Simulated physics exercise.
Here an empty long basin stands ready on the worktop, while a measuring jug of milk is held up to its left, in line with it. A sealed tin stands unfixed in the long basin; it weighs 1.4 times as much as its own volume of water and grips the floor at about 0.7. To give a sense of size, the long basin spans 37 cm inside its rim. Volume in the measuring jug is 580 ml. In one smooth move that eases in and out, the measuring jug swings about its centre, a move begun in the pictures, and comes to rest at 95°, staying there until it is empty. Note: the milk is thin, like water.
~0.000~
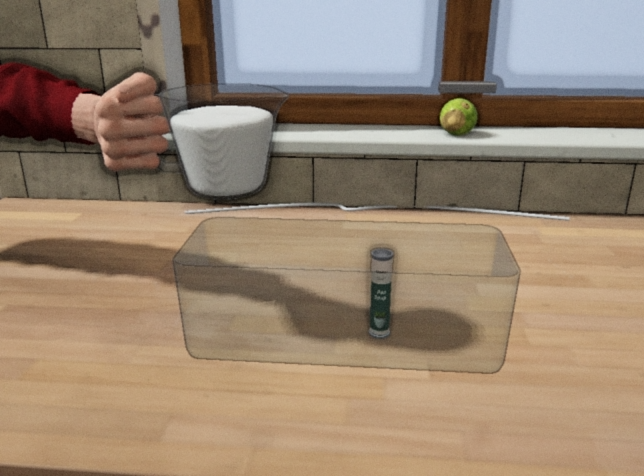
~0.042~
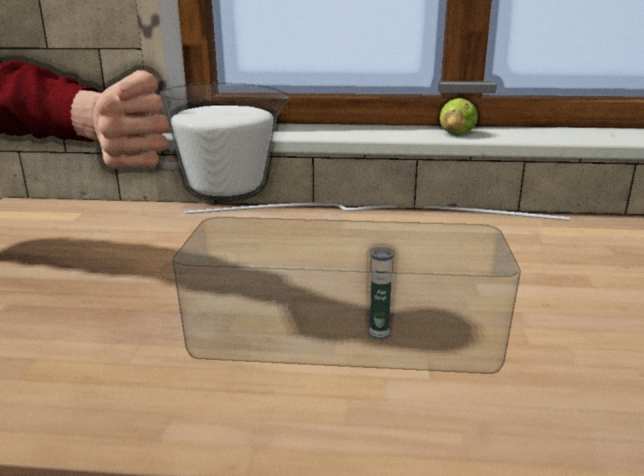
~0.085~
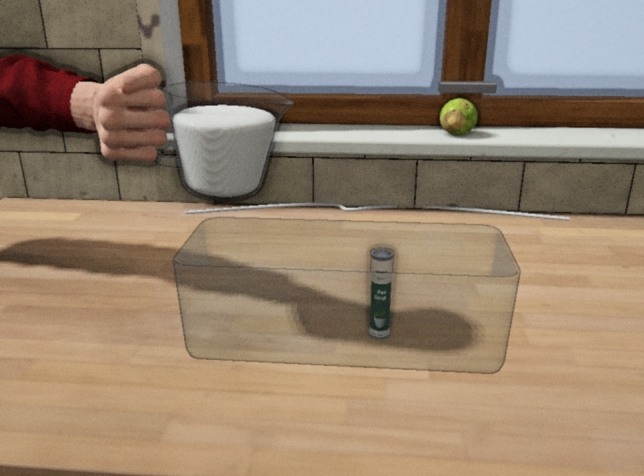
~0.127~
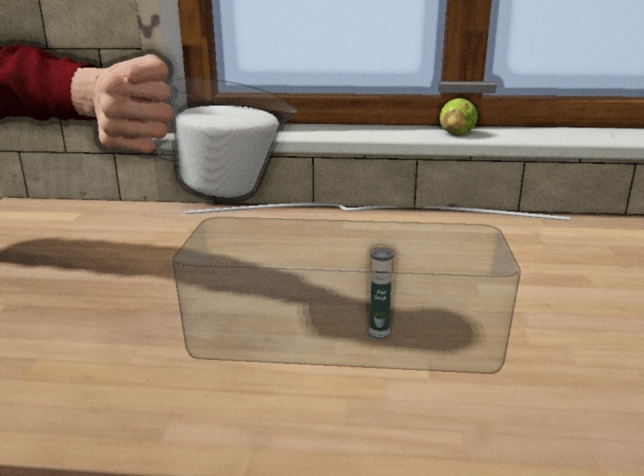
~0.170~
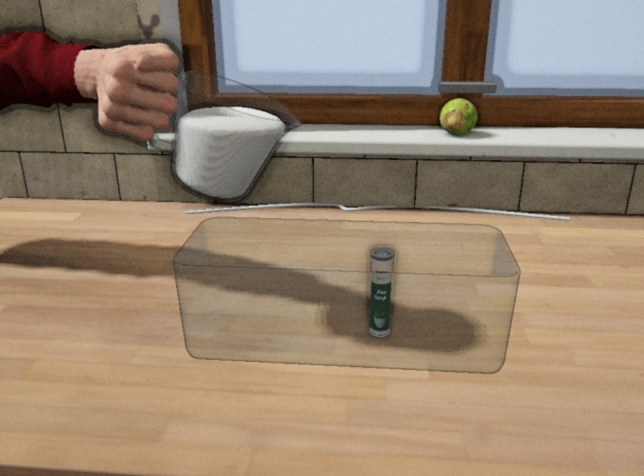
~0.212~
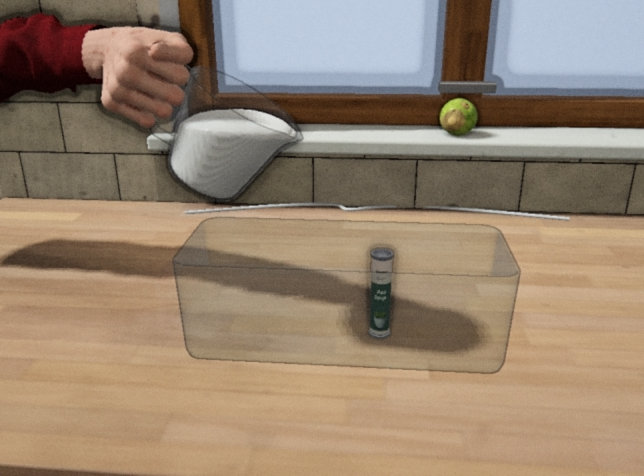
To begin with, a red-sleeved hand holds a clear jug of white milk upright, up to the left of an empty long basin on a wooden worktop, near a small tin. The jug then tilts to the right, slowly at first and then faster, until it leans noticeably.
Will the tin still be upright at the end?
Yes, it will stay erect.
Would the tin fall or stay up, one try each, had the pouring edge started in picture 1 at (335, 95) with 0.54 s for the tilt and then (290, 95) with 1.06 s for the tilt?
Run one: It tumbles. Run two: It does not tip.
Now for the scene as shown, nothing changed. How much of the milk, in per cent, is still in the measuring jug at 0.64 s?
I'd estimate some 12 per cent.
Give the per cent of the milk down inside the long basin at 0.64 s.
About 78 per cent.
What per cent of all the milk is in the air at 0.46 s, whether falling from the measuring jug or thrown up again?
28 per cent.
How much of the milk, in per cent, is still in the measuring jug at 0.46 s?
At that time about 50 in a hundred parts are still held.
By 0.46 s the tilt is 90° and 50 per cent is still to pour; the tin stands where it began.
By 0.64 s the tilt is 95° and 11 per cent is still to pour; the tin stands where it began.
By 0.83 s the tilt is 95° and 2 per cent is still to pour; the tin stands where it began.
By 1.04 s the tilt is 95° and 0 per cent is still to pour; the tin stands where it began.
At rest the tin stands where it began.
